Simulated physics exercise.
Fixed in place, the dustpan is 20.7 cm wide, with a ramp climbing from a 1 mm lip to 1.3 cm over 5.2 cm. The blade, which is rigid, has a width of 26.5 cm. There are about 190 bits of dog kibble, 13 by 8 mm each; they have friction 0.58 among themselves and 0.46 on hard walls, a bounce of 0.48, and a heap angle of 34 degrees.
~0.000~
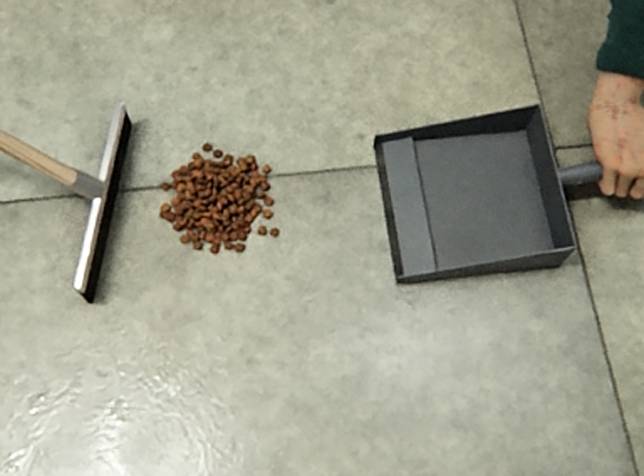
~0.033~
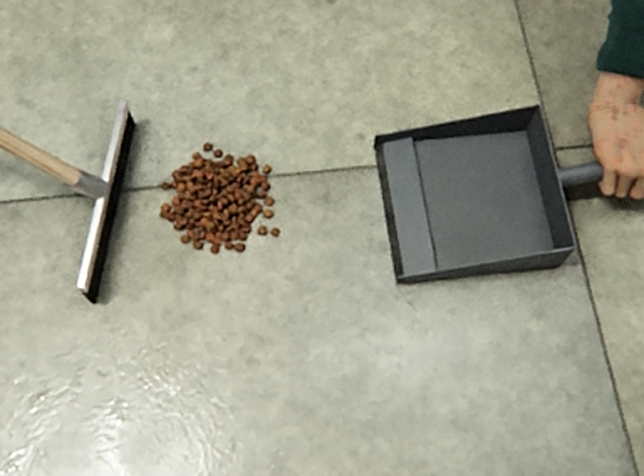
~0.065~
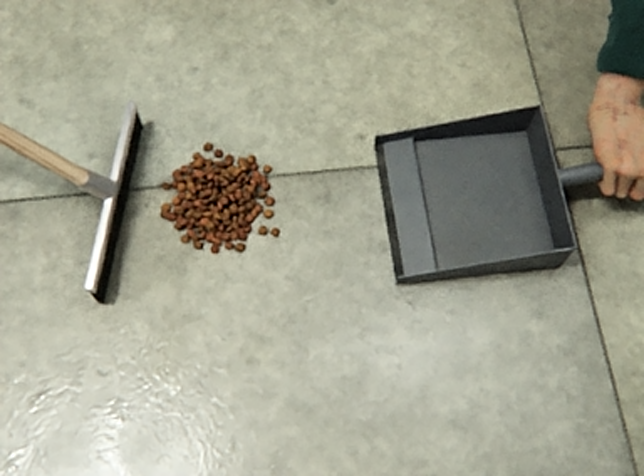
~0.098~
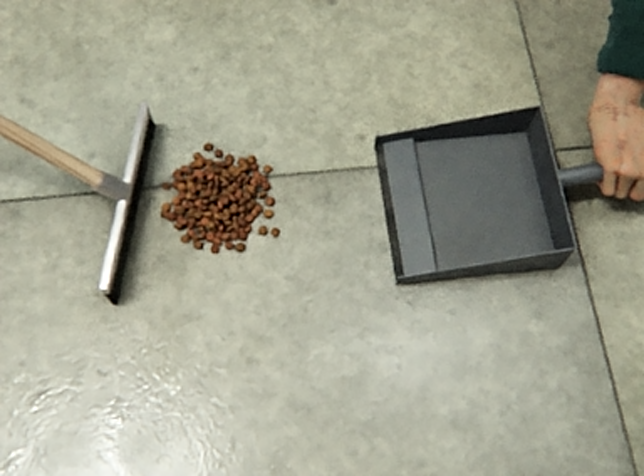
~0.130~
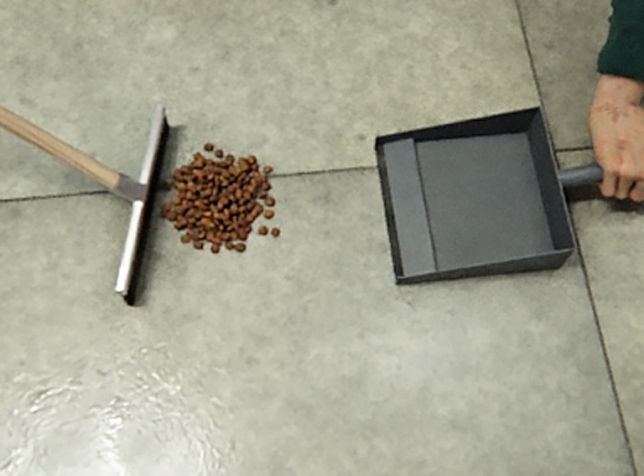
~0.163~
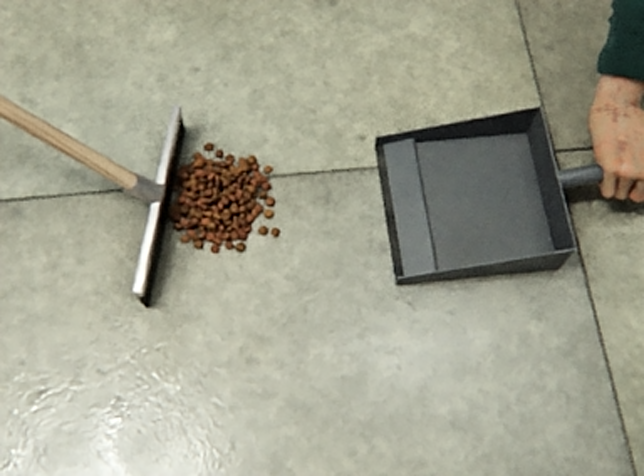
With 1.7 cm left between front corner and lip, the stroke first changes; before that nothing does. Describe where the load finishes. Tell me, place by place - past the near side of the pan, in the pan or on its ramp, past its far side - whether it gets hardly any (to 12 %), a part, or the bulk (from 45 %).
Near side gets hardly any. Pan gets a part. Far side gets hardly any.
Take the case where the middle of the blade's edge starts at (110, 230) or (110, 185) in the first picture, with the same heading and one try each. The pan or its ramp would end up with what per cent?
Close to 30 in a hundred, then close to 20 in a hundred.
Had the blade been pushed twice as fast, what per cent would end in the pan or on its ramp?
It would be around 60 percent.
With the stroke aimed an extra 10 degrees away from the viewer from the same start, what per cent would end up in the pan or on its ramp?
It comes to roughly 20 in a hundred.
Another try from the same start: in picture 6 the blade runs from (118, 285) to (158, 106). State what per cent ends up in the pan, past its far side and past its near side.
You'd see pan at 20, far at 5 and near at 0.
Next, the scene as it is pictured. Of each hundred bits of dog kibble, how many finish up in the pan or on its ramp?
Around 30 in a hundred finish there.
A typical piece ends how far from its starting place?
I'd say close to 22 cm.
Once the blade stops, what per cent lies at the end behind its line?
0 %.
After 0.36 s, middle of the blade 17 cm from the lip; 0 % over the lip, far side 5 %, near side 0 %.
Then, at 0.50 s, middle of the blade 8 cm from the lip; 0 % over the lip, far side 5 %, near side 0 %.
After 0.76 s, middle of the blade 5 cm from the lip; 30 % over the lip, far side 5 %, near side 5 %.
At rest (1.2 s), near side 5 %, pan 30 %, far side 5 %, in front of the lip or behind the blade 60 %.
